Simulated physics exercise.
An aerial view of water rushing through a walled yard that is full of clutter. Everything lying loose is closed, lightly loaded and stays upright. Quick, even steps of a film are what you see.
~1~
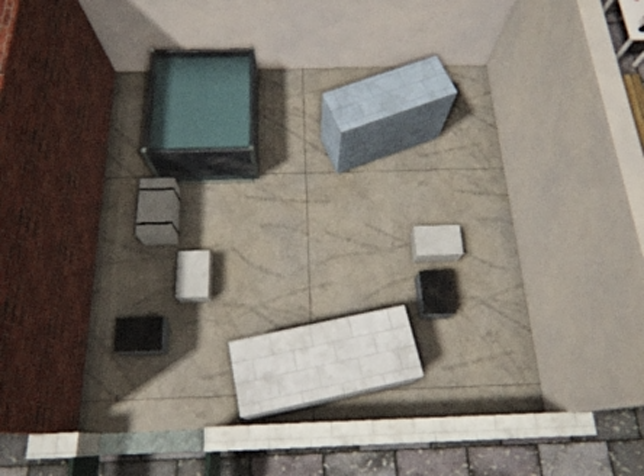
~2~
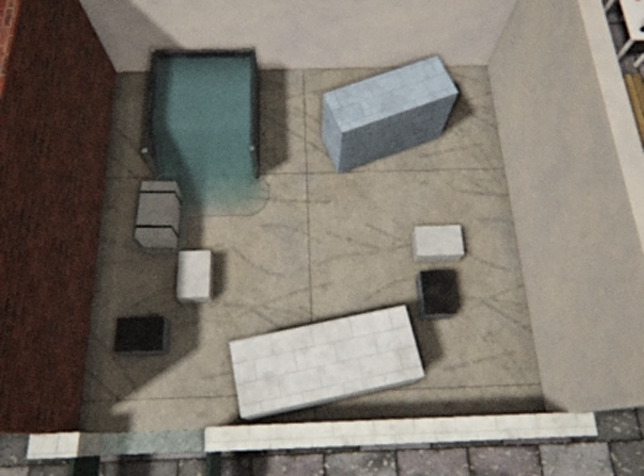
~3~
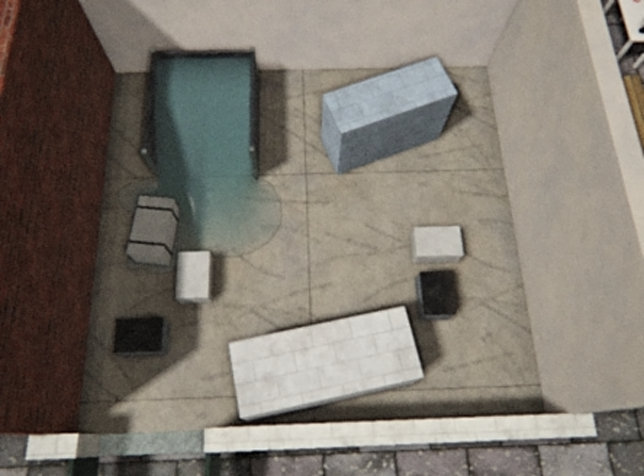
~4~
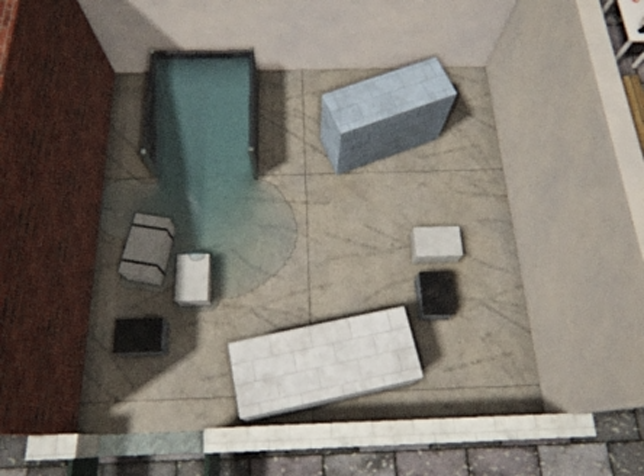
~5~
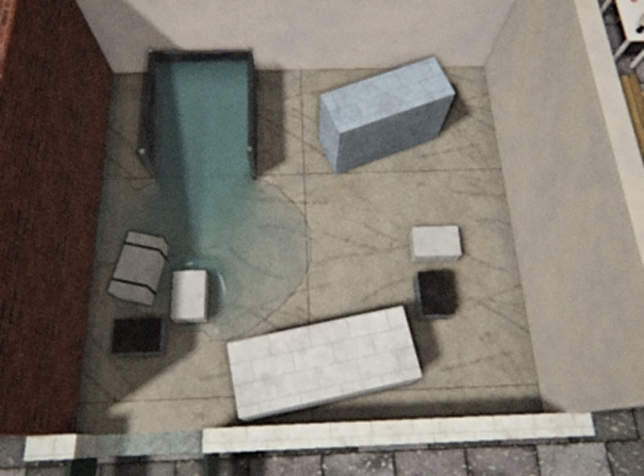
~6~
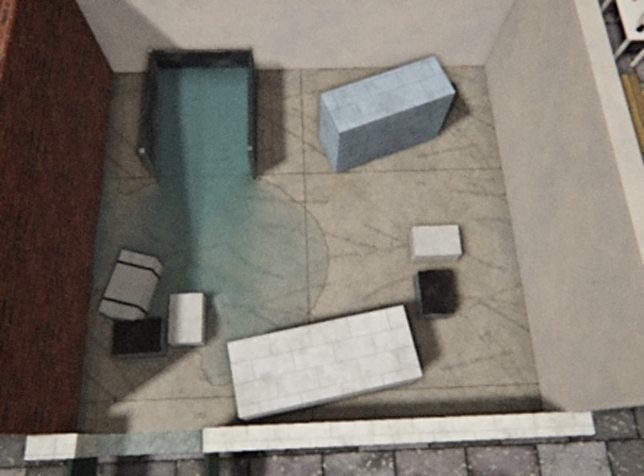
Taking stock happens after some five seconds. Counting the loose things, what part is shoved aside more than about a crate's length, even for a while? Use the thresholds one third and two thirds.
I'd put it at two thirds or higher.
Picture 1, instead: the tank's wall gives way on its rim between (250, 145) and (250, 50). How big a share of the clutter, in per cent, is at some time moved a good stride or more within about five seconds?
40 % or thereabouts.
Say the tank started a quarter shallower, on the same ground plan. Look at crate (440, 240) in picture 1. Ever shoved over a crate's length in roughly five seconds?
That one, I'd say: Came up short.
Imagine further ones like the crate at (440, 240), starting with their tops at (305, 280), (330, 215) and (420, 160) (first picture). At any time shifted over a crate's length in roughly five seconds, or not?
Here's the rundown: Sent far off, never gets far, and finally never gets far.
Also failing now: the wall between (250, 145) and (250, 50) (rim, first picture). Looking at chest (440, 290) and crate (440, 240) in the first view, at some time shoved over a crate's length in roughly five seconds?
In the order given: Travelled that far, travelled that far.
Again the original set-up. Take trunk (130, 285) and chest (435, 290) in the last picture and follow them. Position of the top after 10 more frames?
(123, 408) and (479, 287), roughly.
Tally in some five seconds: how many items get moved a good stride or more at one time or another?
It comes out at 4.
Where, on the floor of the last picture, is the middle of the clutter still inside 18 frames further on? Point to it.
Around pixel (381, 317).
A moment on, 3 of 5 are well off their spots; 1 afloat.
Next, 4 of 5 are well off their spots; 1 afloat.
Later, 4 of 5 are well off their spots; 2 afloat.
In the end, 4 of 5 are well off their spots, and 4 have been at some point; 1 afloat.
